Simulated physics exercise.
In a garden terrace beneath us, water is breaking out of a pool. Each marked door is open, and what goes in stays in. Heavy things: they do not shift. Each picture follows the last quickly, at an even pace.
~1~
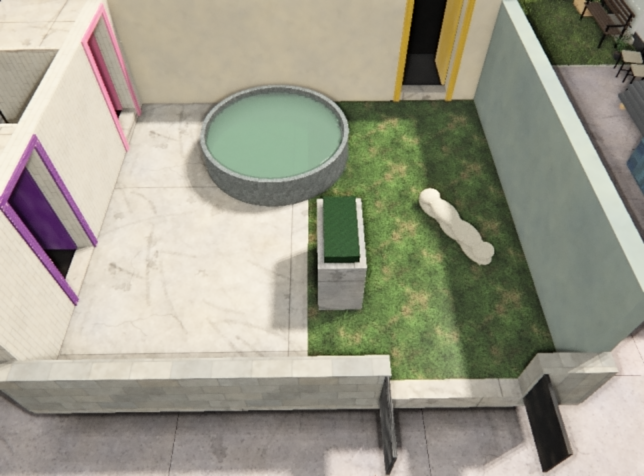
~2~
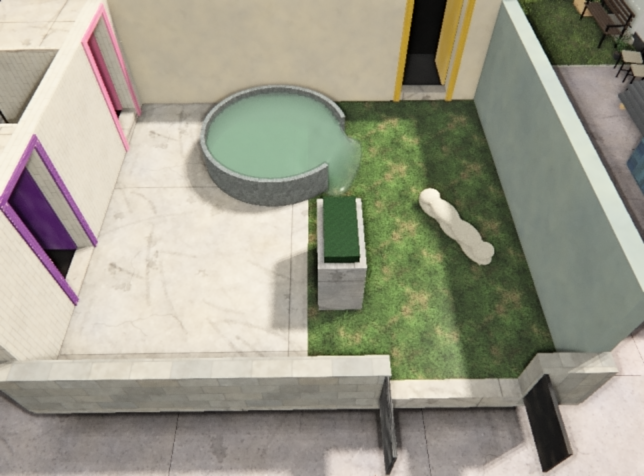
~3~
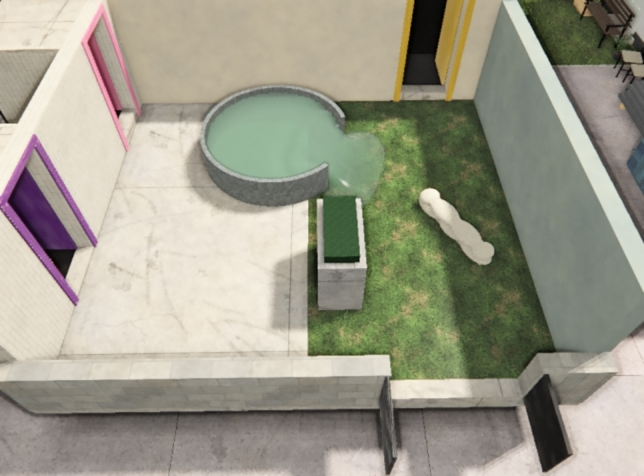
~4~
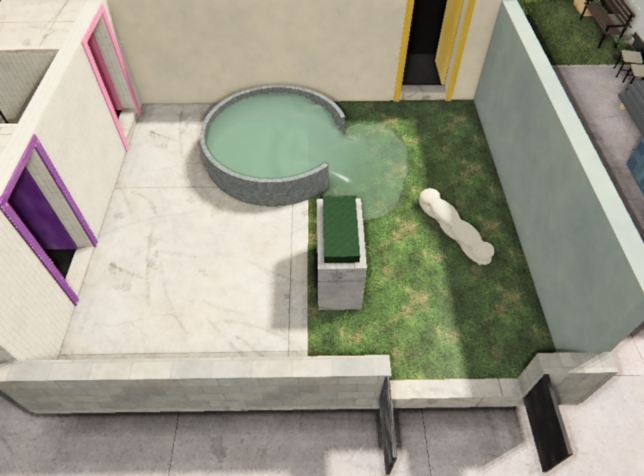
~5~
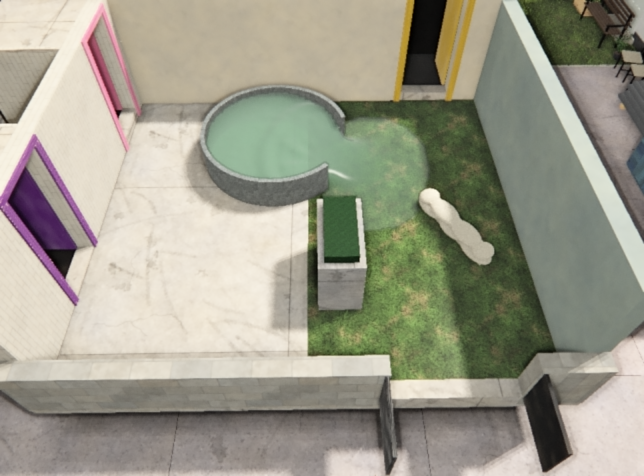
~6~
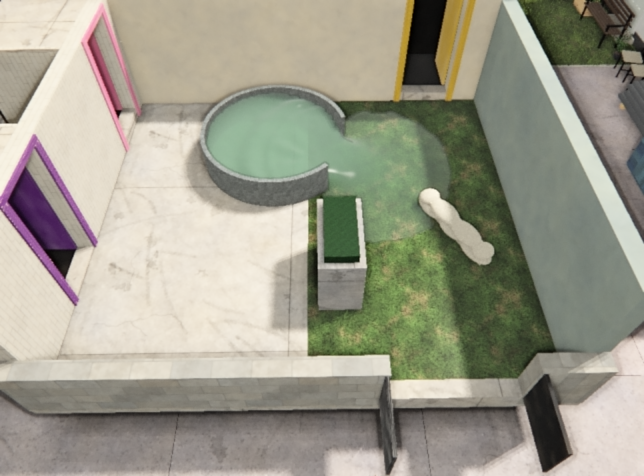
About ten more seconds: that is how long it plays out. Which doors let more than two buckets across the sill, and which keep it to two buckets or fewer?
The yellow door is going to be at or under the line; the pink door is going to be at or under the line; the purple door is going to be at or under the line.
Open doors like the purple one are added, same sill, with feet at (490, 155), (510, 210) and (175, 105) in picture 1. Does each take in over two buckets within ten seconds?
The three come out over, over and short.
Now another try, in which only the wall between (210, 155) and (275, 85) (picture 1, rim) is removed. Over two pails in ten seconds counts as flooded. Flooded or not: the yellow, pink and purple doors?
Well, the yellow door stays beneath it, then the pink door gets past it, and the purple door gets past it.
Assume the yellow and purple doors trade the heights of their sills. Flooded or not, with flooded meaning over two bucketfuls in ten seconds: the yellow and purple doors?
Result: Yellow door crosses the line, purple door remains below the line.
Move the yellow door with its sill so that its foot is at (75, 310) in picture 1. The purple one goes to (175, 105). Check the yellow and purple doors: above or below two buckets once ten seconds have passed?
Well, the yellow door comes up short, and the purple door comes up short as well.
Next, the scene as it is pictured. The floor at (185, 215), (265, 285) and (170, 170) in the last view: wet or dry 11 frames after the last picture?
Lab note, in the order given: Unwetted, unwetted, unwetted.
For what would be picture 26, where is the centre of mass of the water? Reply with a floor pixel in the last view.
That puts it at around (363, 172).
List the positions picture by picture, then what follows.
The first picture shows the pool at (275, 133) is whole and still.
In the second picture, water pours out at (342, 159) and has run to a hidden place.
In the third picture, water pours out at (342, 160) and has run to (371, 136).
In the fourth picture, water pours out at (342, 161) and has run to (379, 213).
In the fifth picture, the front is at (406, 216), out from the gap at (342, 160).
In the sixth picture, water pours out at (342, 160) and has run to (426, 224).
A moment on, water covers 20 % of the floor; the yellow door not reached, the pink door not reached, the purple door not reached.
Next, water covers 30 % of the floor; the yellow door wet at the sill, nothing in, the pink door not reached, the purple door not reached.
Then, water covers 45 % of the floor; the yellow door wet at the sill, nothing in, the pink door not reached, the purple door not reached.
Later, water covers 55 % of the floor; the yellow door wet at the sill, nothing in, the pink door not reached, the purple door not reached.
In the end, water covers 80 % of the floor; the yellow door wet at the sill, nothing in, the pink door wet at the sill, nothing in, the purple door not reached.
